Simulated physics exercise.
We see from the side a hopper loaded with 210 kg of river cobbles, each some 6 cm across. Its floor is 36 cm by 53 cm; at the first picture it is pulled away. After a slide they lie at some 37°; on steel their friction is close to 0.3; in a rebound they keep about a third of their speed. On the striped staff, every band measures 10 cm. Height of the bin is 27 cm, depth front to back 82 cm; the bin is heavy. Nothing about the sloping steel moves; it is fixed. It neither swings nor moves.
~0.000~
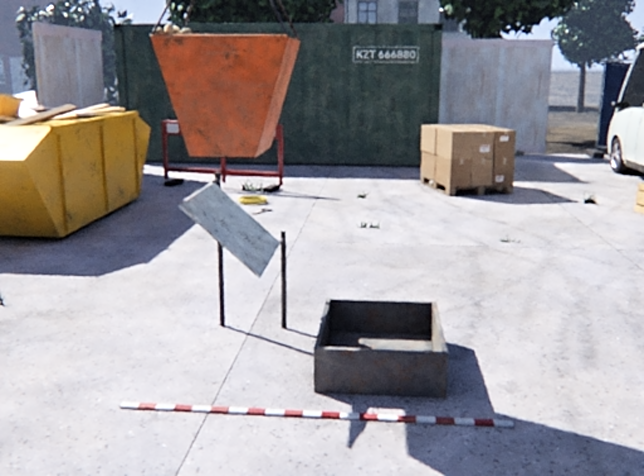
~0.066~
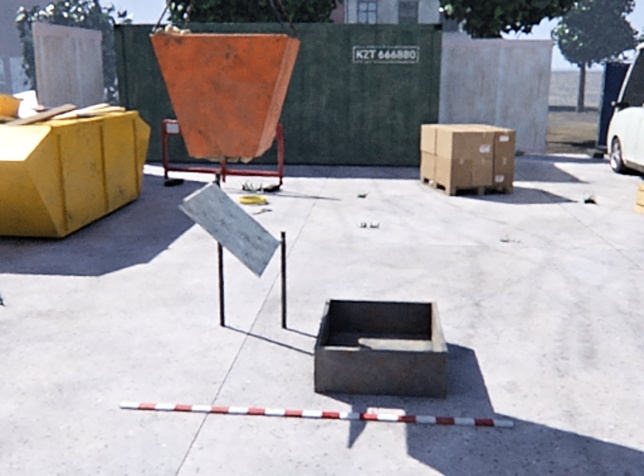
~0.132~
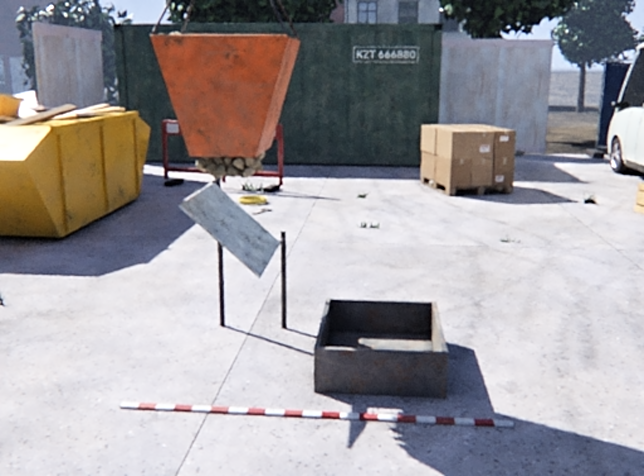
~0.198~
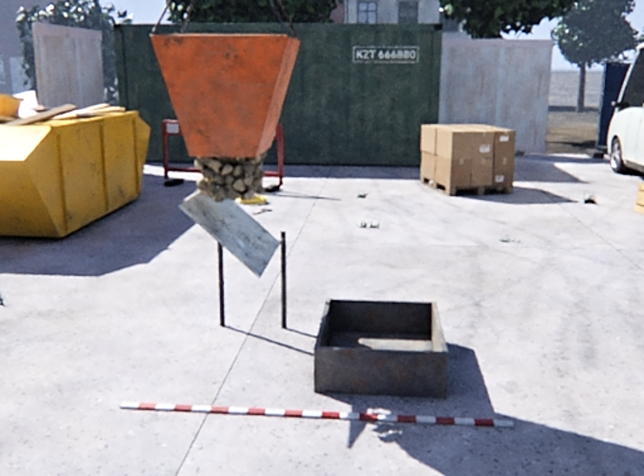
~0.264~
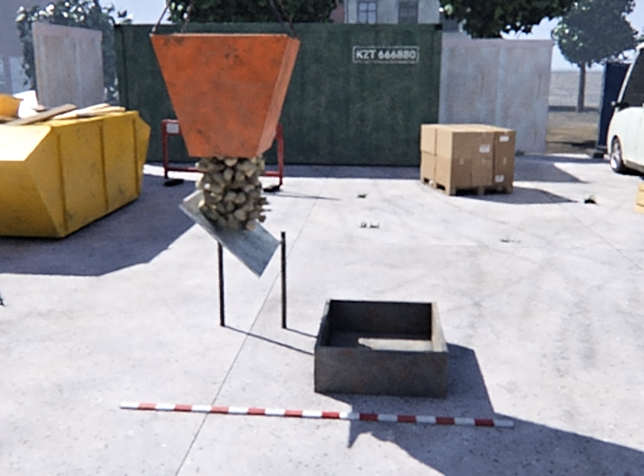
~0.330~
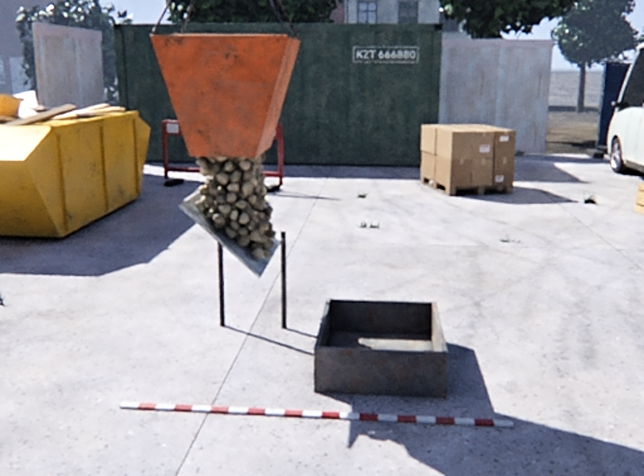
An orange hopper releases rounded stones from its bottom, and they slide down a tilted board.
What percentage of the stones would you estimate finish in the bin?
48 %.
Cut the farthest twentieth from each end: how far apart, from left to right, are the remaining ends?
Width: Near 100 cm.
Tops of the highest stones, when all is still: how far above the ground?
About 24 cm above the ground.
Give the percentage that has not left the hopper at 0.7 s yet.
Held: Near 0 %.
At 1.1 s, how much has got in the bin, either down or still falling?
Roughly 45 percent.
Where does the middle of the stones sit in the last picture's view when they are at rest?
I'd point to somewhere near (358, 351).
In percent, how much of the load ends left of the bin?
Approximately 35 in a hundred, give or take.
After 0.7 s, 0 % in the hopper, 32 % on the steel, 49 % falling or lying left of the bin, 16 % falling or lying in the bin, 3 % falling or lying beside or right of the bin; the stones farthest right are at (391, 346).
After 1.1 s, 0 % in the hopper, 38 % falling or lying left of the bin, 46 % falling or lying in the bin, 16 % falling or lying beside or right of the bin; the stones farthest right are at (447, 373).
After 1.7 s, 0 % in the hopper, 34 % falling or lying left of the bin, 48 % falling or lying in the bin, 18 % falling or lying beside or right of the bin; the stones farthest right are at (525, 390).
After 2.6 s, 0 % in the hopper, 34 % falling or lying left of the bin, 48 % falling or lying in the bin, 18 % falling or lying beside or right of the bin; the stones farthest right are at (538, 392).
After 4.5 s, 0 % in the hopper, 34 % left of the bin, 48 % in the bin, 18 % beside or right of the bin; the stones farthest right are at (538, 392).
